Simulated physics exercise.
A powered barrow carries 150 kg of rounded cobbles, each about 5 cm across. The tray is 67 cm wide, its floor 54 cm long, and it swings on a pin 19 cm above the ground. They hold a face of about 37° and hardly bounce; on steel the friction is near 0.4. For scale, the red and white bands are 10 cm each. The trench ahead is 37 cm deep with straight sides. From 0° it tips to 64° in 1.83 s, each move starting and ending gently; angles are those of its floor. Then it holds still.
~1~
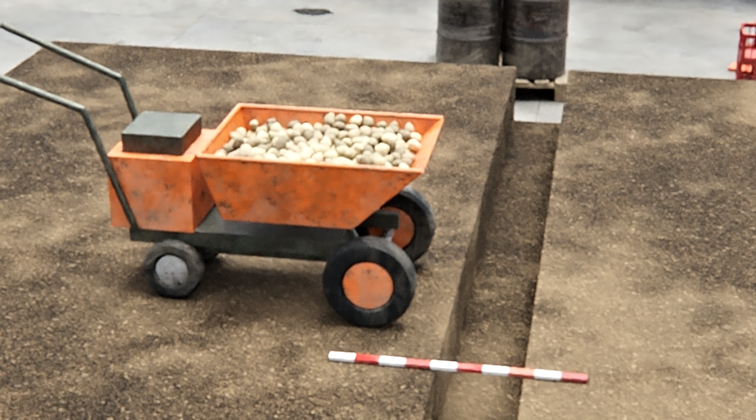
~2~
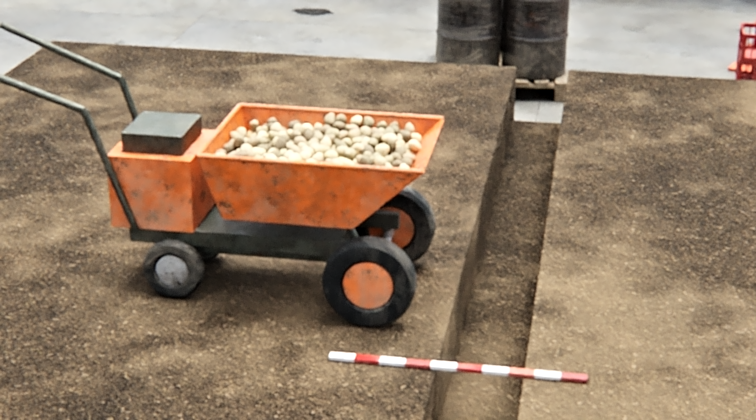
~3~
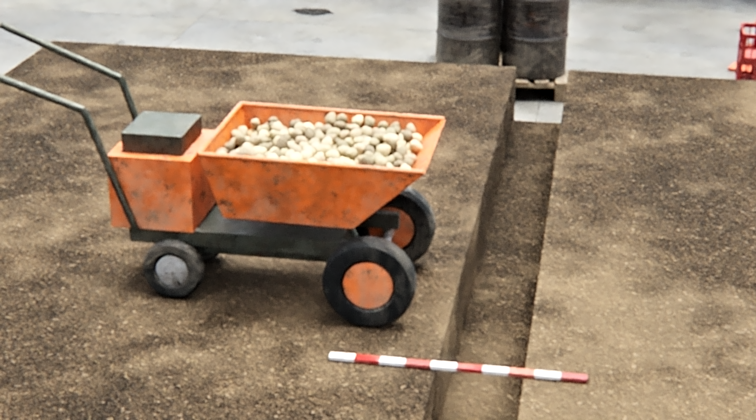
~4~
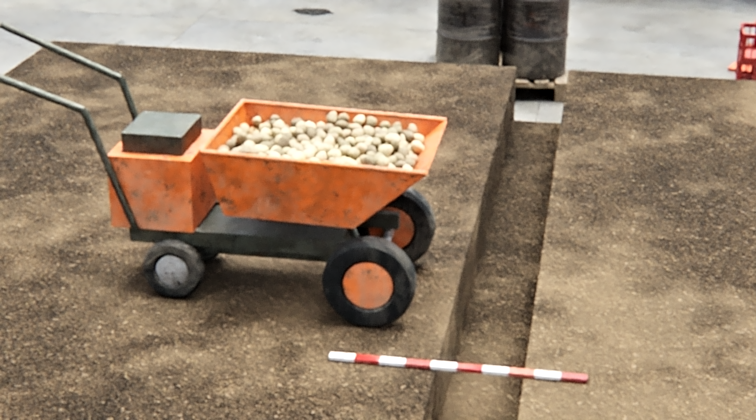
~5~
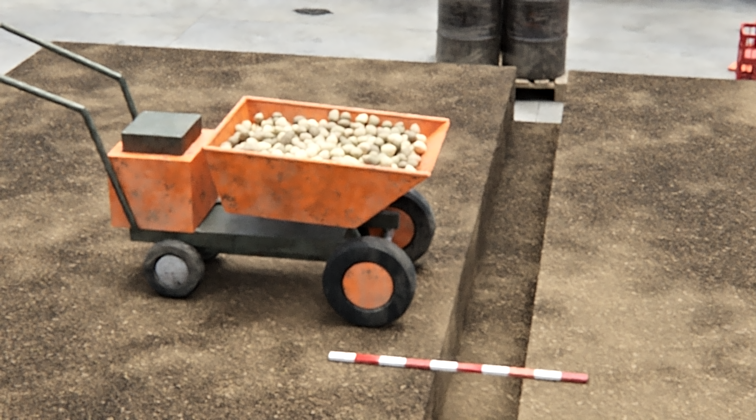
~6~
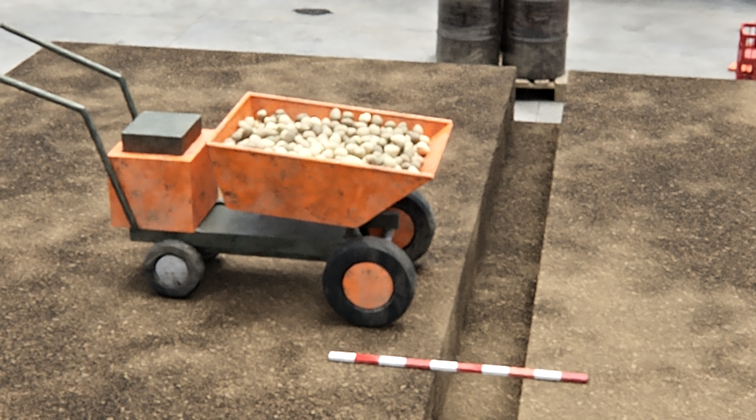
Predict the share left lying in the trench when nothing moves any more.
Roughly 42 per cent ends in the trench.
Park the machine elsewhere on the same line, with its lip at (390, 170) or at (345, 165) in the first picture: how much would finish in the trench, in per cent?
About 75 and 100 per cent.
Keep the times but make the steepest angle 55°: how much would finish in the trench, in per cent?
In that case some 45 per cent.
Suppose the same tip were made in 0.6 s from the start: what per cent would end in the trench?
It would be near 25 per cent.
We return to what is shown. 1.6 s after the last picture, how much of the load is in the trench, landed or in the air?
About 10 per cent by then.
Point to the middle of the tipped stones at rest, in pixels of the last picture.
Near (555, 303).
Then, 1.1 s after the last picture the floor is at 54°, 100 % in the tray; the foremost stones are at (513, 232).
Then, 1.6 s after the last picture the floor is at 64°, 51 % in the tray, 10 % in the trench, 39 % past the trench; the foremost stones are at (639, 315).
Then, 2.0 s after the last picture the floor is at 64°, 23 % in the tray, 19 % in the trench, 58 % past the trench; the foremost stones are at (708, 324).
Then, 3.9 s after the last picture the floor is at 64°, 0 % in the tray, 42 % in the trench, 58 % past the trench; the foremost stones are at (740, 334).
